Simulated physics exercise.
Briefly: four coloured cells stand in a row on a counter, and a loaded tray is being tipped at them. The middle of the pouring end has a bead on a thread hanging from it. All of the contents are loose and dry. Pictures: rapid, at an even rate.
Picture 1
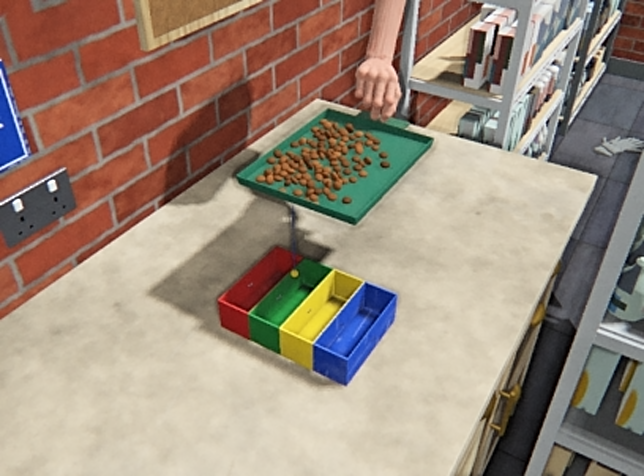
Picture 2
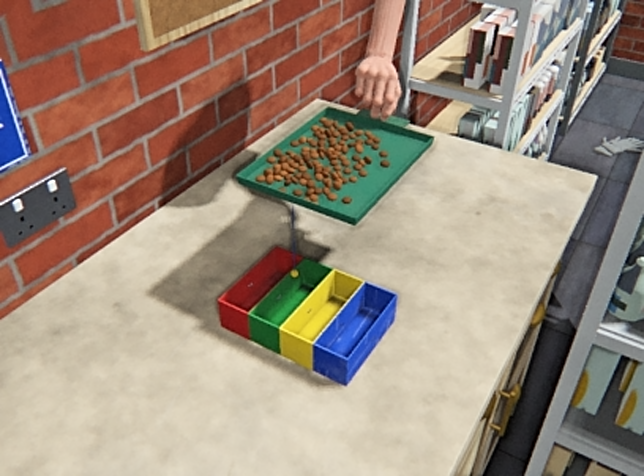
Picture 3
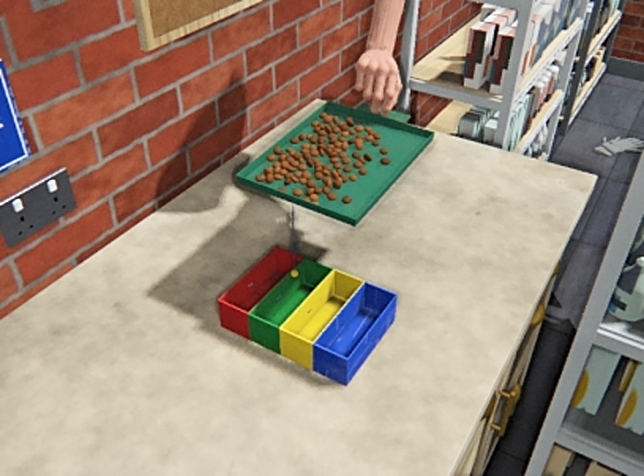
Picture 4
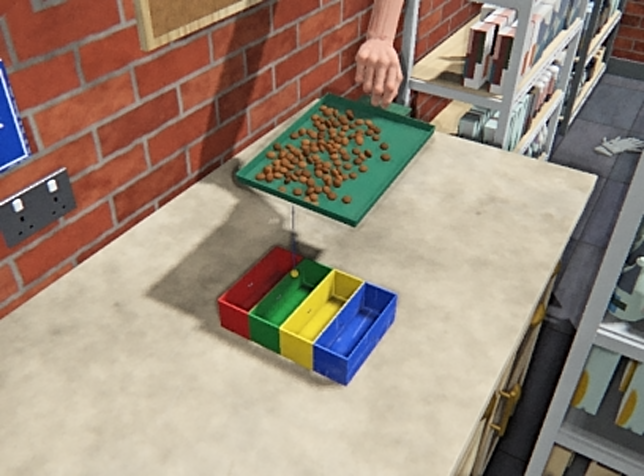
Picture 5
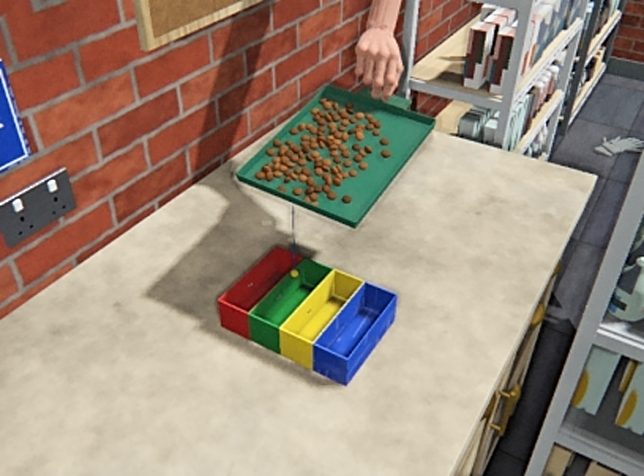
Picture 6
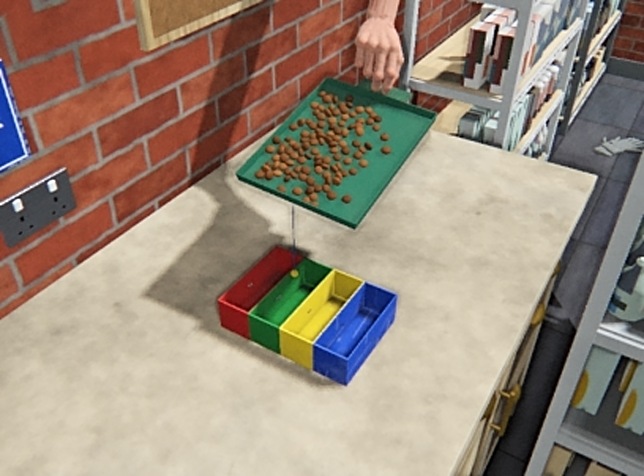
A green tray of small brown pieces tilts slightly as a hand gradually raises its far edge, the pieces staying on it, while four joined cells, red, green, yellow and blue, sit still on the counter in front.
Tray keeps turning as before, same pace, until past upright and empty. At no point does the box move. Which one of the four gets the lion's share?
Lion's share: Yellow.
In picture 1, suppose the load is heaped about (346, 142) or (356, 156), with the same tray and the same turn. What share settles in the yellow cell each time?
40 % and 50 %.
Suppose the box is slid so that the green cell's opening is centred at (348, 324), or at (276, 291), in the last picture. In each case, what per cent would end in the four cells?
It comes to about 80 per cent the first time and about 90 per cent the second.
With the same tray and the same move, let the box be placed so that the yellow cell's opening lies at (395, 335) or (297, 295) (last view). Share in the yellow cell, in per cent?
Roughly 0 % and 20 %.
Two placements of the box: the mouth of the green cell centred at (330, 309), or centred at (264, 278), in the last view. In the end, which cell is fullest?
For the first spot I'd say the cell in green, and for the second spot the blue cell.
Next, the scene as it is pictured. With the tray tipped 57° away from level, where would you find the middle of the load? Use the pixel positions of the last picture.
The load is centred about (319, 189).
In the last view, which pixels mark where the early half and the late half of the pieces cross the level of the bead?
First half (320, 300); second half (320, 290).
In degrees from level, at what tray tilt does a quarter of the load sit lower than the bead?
Around 75 degrees of turn.
Soon, tray tipped steeply; nearly all on the tray; a stray few falling or outside the box.
A while on, tray tipped right over; about a third on the tray; about a third in the yellow cell; a small part in the blue cell; a small part in the green cell; a stray few in the red cell; a small part falling or outside the box.
Towards the end, tray tipped past a quarter turn; about half in the yellow cell; about a quarter in the blue cell; about a quarter in the green cell; a small part in the red cell; a stray few falling or outside the box.
Finally, tray tipped past a quarter turn; about half in the yellow cell; about a quarter in the blue cell; about a quarter in the green cell; a small part in the red cell; a stray few outside the box.
